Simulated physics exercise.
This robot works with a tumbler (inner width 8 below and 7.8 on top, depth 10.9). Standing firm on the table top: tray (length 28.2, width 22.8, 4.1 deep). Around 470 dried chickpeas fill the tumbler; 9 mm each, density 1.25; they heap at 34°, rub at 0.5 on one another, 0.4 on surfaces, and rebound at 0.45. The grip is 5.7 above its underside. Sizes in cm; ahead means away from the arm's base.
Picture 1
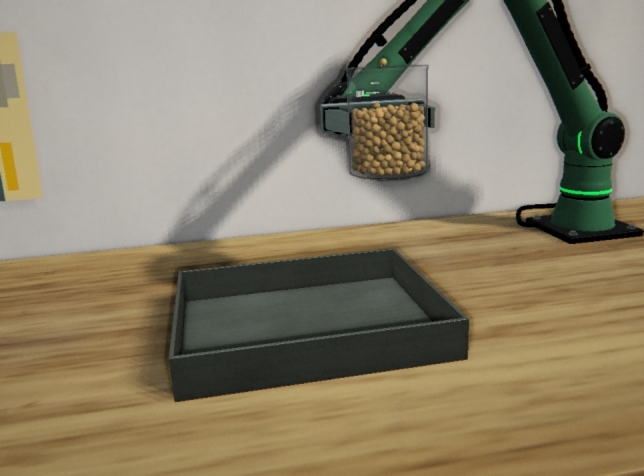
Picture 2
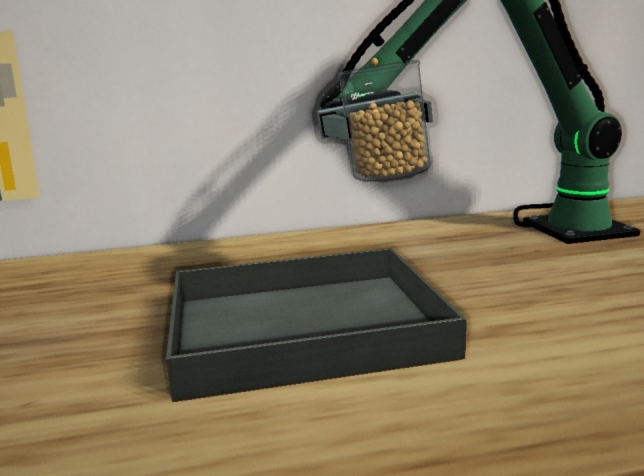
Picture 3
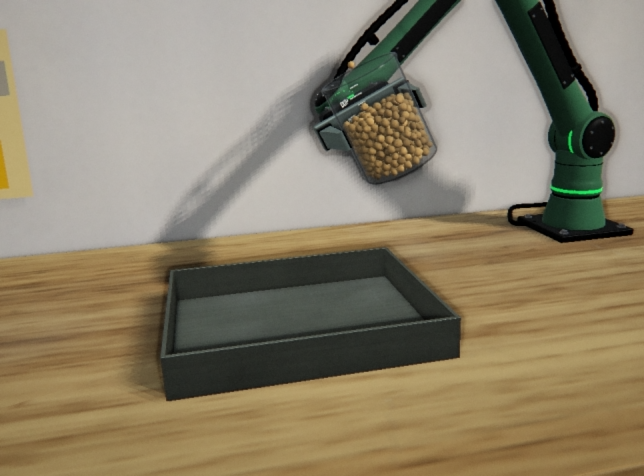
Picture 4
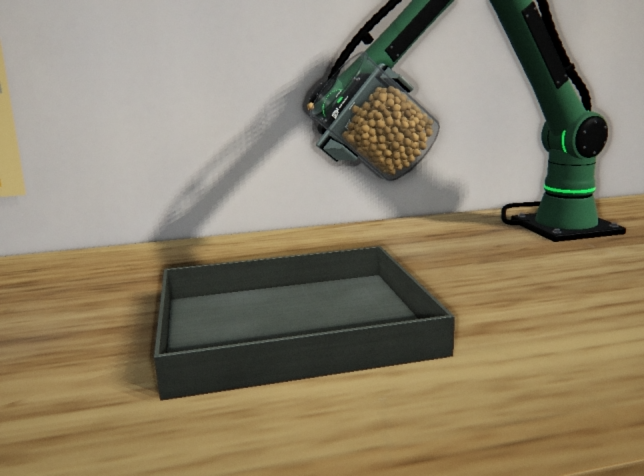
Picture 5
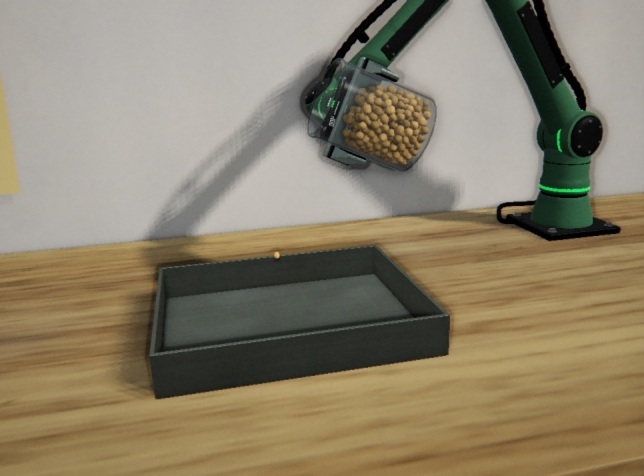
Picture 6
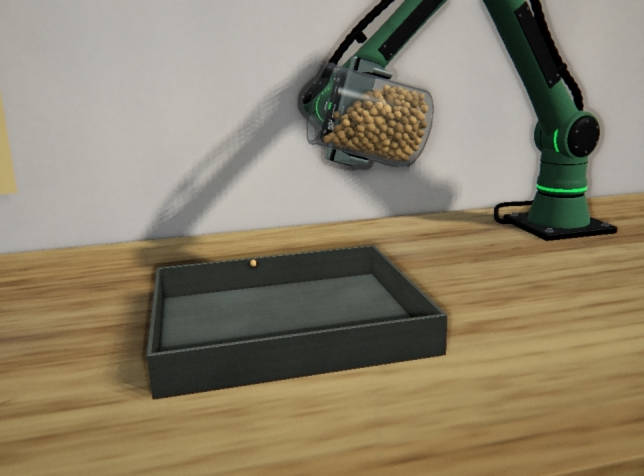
A green robot arm tilted a clear tumbler full of chickpeas steadily over to the left above a wooden table, and one chickpea dropped into the dark gray tray below as the rest shifted inside.
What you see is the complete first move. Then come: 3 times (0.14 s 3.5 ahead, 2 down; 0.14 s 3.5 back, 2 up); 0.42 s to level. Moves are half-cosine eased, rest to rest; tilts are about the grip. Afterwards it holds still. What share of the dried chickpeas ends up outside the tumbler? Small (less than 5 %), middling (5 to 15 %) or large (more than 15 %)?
Share outside the tumbler: Middling (5 to 15 %).
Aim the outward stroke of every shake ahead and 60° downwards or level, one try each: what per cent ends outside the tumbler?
Some 0 and 25 per cent.
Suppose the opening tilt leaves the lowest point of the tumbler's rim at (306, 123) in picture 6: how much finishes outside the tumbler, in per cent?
About 0 per cent.
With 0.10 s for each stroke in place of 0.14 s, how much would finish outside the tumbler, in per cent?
It would be near 15 per cent.
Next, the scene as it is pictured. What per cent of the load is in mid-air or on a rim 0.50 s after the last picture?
Roughly 1 per cent.
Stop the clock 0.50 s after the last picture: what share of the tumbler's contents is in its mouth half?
Some 35 per cent.
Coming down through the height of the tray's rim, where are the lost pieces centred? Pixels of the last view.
Near (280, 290).
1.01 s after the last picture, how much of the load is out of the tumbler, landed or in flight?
Some 10 per cent.
Then, 0.50 s on, tilted 73° forward, highest piece 24 above the table; 450 in the tumbler, 12 in the tray, 6 in flight or on a rim.
Then, 1.01 s on, tilted 48° forward, highest piece 25 above the table; 429 in the tumbler, 37 in the tray, 2 in flight or on a rim.
Then, 1.46 s on, level, highest piece 26 above the table; 429 in the tumbler, 39 in the tray.
Then, 2.51 s on, level, highest piece 26 above the table; 429 in the tumbler, 39 in the tray.
In the end, 429 in the tumbler, 39 in the tray. That is 8 % outside the tumbler.
